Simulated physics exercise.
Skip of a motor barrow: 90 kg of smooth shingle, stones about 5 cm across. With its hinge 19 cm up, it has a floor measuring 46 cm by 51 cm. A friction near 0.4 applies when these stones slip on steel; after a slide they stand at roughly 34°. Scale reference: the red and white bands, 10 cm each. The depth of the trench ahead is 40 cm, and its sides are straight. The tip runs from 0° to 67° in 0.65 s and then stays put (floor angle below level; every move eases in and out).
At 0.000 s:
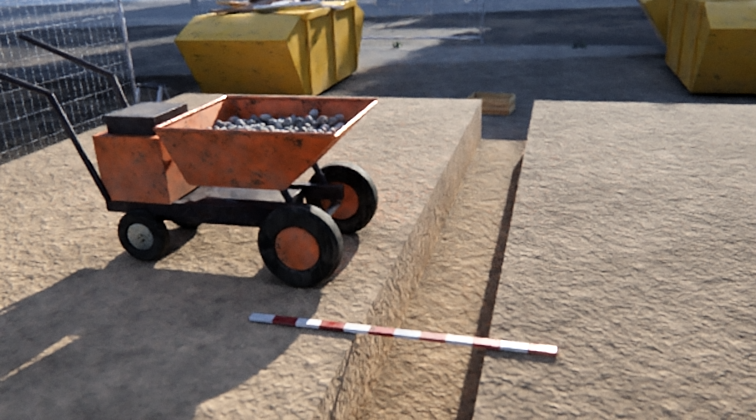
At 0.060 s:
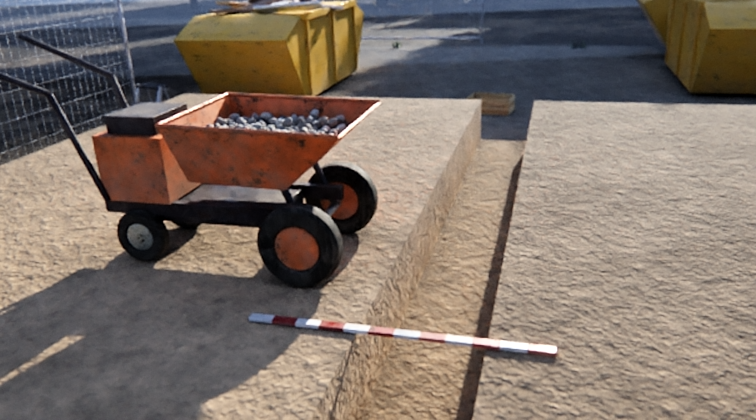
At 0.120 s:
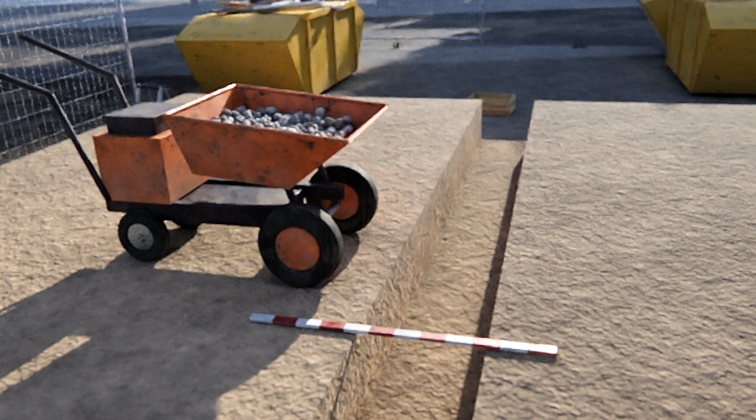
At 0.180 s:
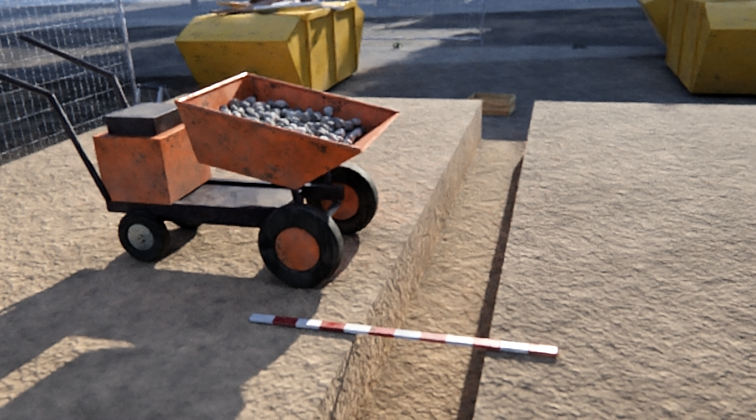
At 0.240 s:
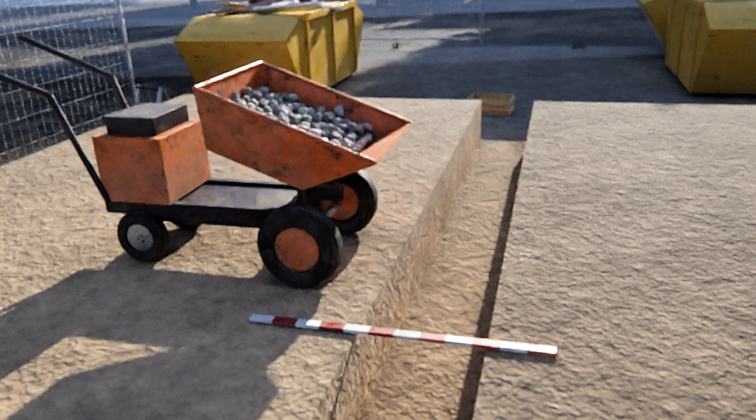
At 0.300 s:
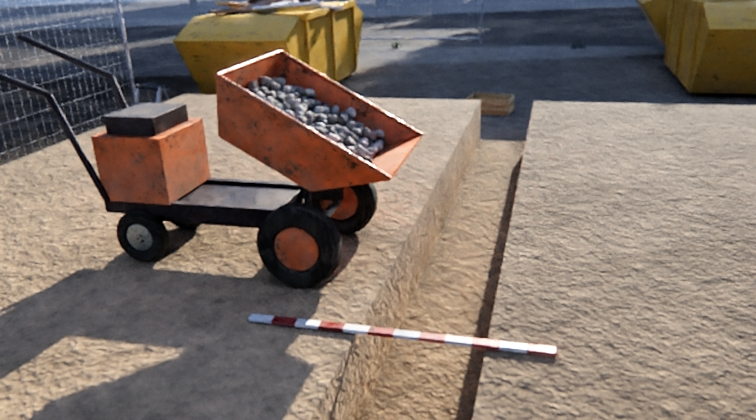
On a sunlit patch of rough, sandy ground beside wire fencing, a narrow straight-sided trench runs away from a fixed camera looking down at an angle. An orange motor barrow with black handles and wheels stands on the left, its skip holding grey stones, with a red-and-white pole in front and yellow containers behind. The skip starts level and tilts steadily steeper towards the right, its rear rising while the stones ride along inside.
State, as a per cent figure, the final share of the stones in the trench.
The final share is about 62 per cent.
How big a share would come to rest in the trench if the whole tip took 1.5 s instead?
Around 85 per cent would end in the trench.
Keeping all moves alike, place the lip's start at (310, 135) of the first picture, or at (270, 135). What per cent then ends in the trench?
About 85 per cent first, then about 100 per cent.
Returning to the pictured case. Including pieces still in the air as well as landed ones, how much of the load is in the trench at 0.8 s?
I'd put it near 30 per cent.
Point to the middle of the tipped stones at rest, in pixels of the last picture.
The stones end up centred near (486, 335).
After 0.5 s the floor is at 57°; 100 % in the skip; the foremost stones are at (411, 199).
After 0.8 s the floor is at 67°; 70 % in the skip, 30 % in the trench; the foremost stones are at (499, 264).
After 1.1 s the floor is at 67°; 8 % in the skip, 54 % in the trench, 37 % past the trench; the foremost stones are at (673, 283).
After 3.0 s the floor is at 67°; 0 % in the skip, 62 % in the trench, 38 % past the trench; the foremost stones are past the picture's edge.
